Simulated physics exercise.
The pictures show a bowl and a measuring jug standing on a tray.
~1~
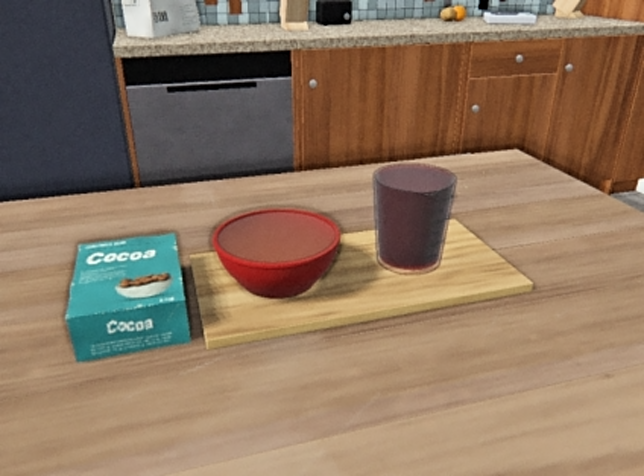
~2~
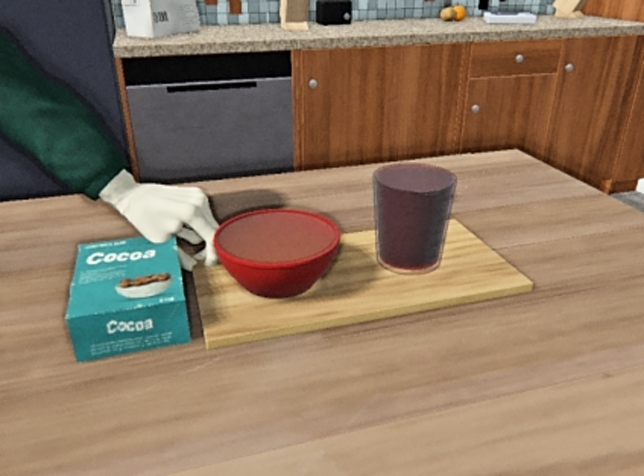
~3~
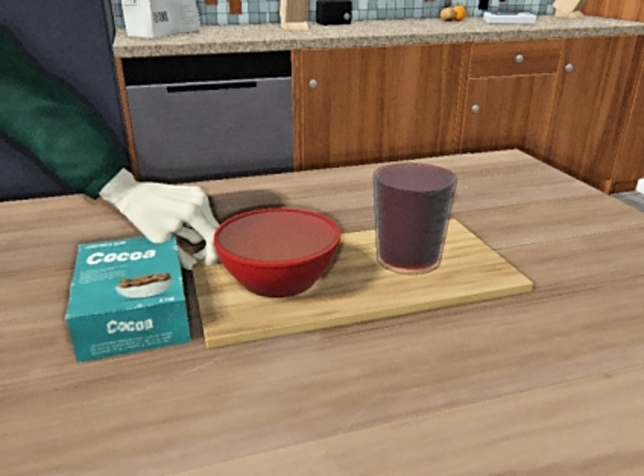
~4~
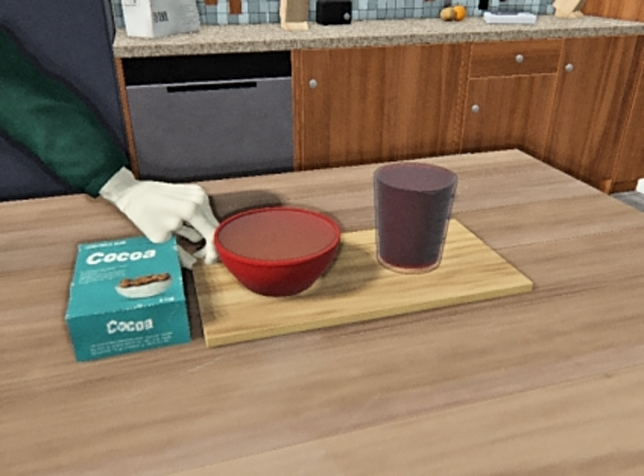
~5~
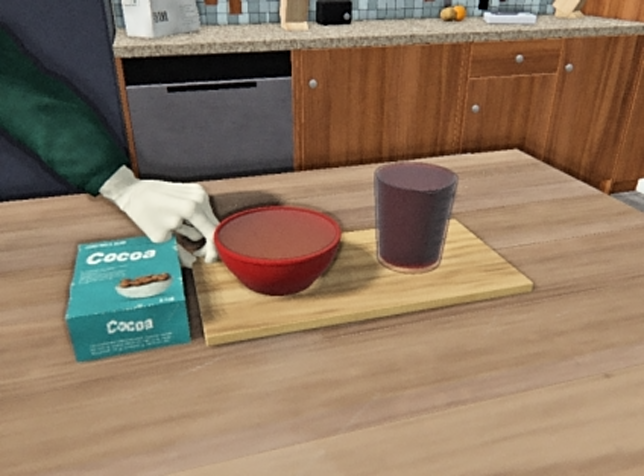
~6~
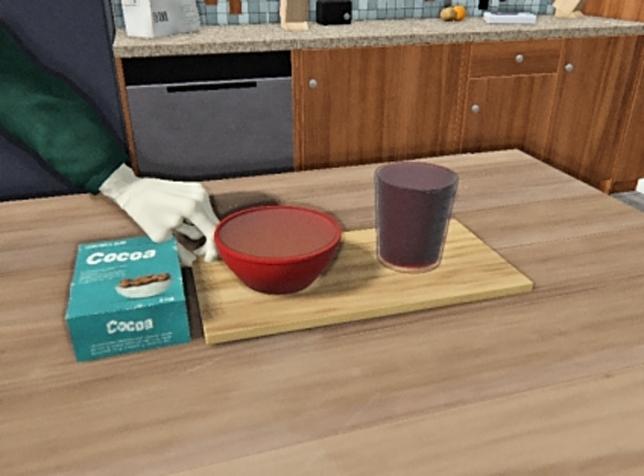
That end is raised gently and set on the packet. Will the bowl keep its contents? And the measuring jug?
The bowl slops over; the measuring jug slops over.
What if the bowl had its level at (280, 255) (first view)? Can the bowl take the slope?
Verdict: Copes.
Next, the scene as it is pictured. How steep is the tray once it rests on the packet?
Near 9 degrees.
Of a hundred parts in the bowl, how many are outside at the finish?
I make it 22 per cent.
Next, the tray slopes by about 5°; bowl, it has slopped over; measuring jug, its rim is dry.
After that, the tray slopes by about 10°; bowl, it has slopped over; measuring jug, it has slopped over.
Finally, the tray slopes by about 9°, resting on the packet; bowl, it has slopped over; measuring jug, it has slopped over.
